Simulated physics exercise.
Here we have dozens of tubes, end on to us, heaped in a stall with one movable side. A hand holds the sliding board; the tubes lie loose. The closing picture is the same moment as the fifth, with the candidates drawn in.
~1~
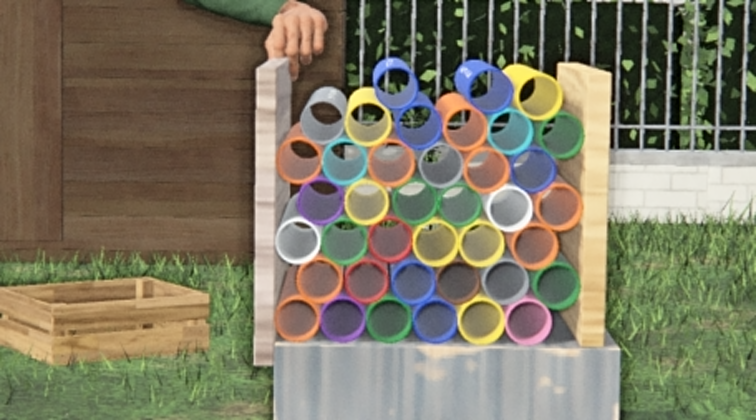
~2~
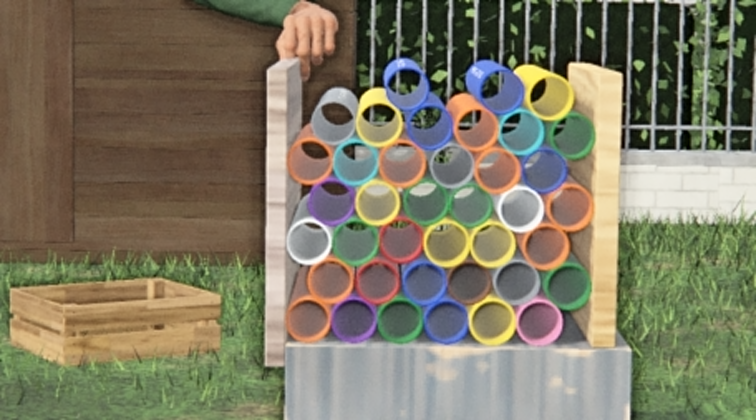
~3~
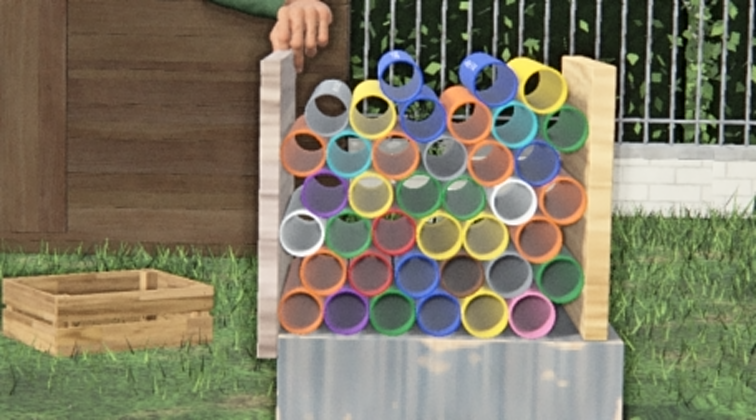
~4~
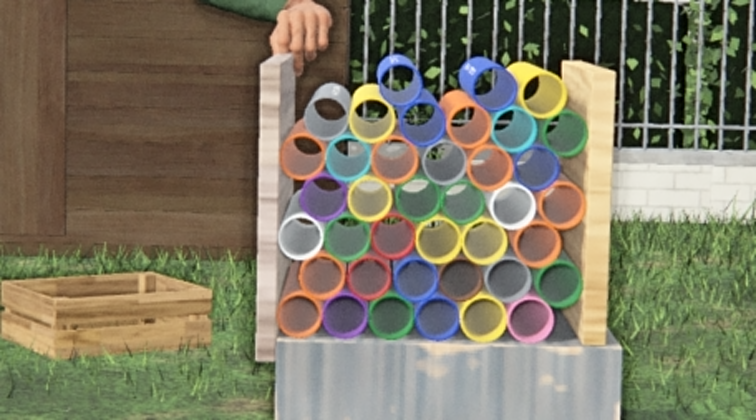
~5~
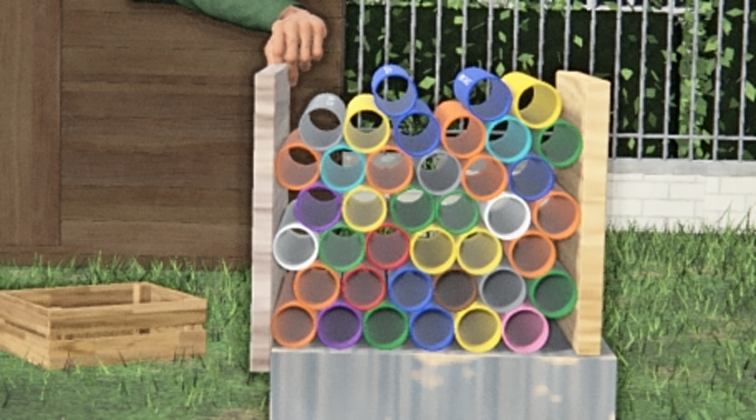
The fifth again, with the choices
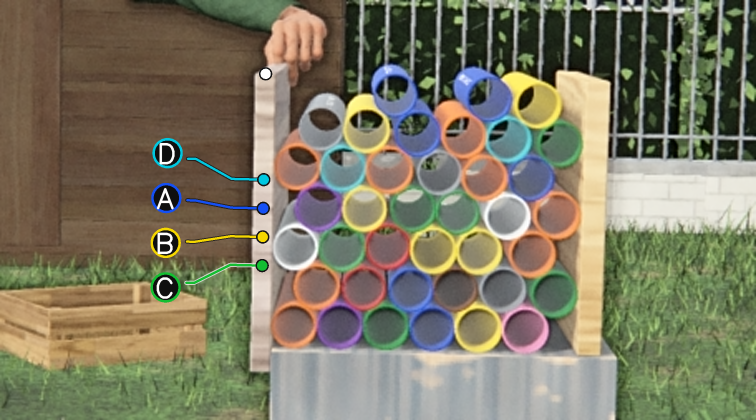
A hand held the top of the wooden board on the left side of a stall heaped with colourful tubes, and nothing moved except the whole view, which shook slightly.
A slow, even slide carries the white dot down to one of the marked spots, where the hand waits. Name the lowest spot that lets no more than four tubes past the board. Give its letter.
Lower it to C and no more.
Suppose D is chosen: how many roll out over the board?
At D the number is none.
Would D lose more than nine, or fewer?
Fewer than nine.
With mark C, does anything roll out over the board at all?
Yes.
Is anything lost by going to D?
No.
On the marked copy, A at (263, 208); B at (262, 237); C at (262, 265); D at (264, 180); the white dot at (265, 74).
Following C. Soon after the start, top of the board (275, 158).
Later, top of the board (273, 250).
In the end, top of the board (273, 265), two out over the board.
As for the rest, A two out over the board; B two out over the board; D none out over the board.
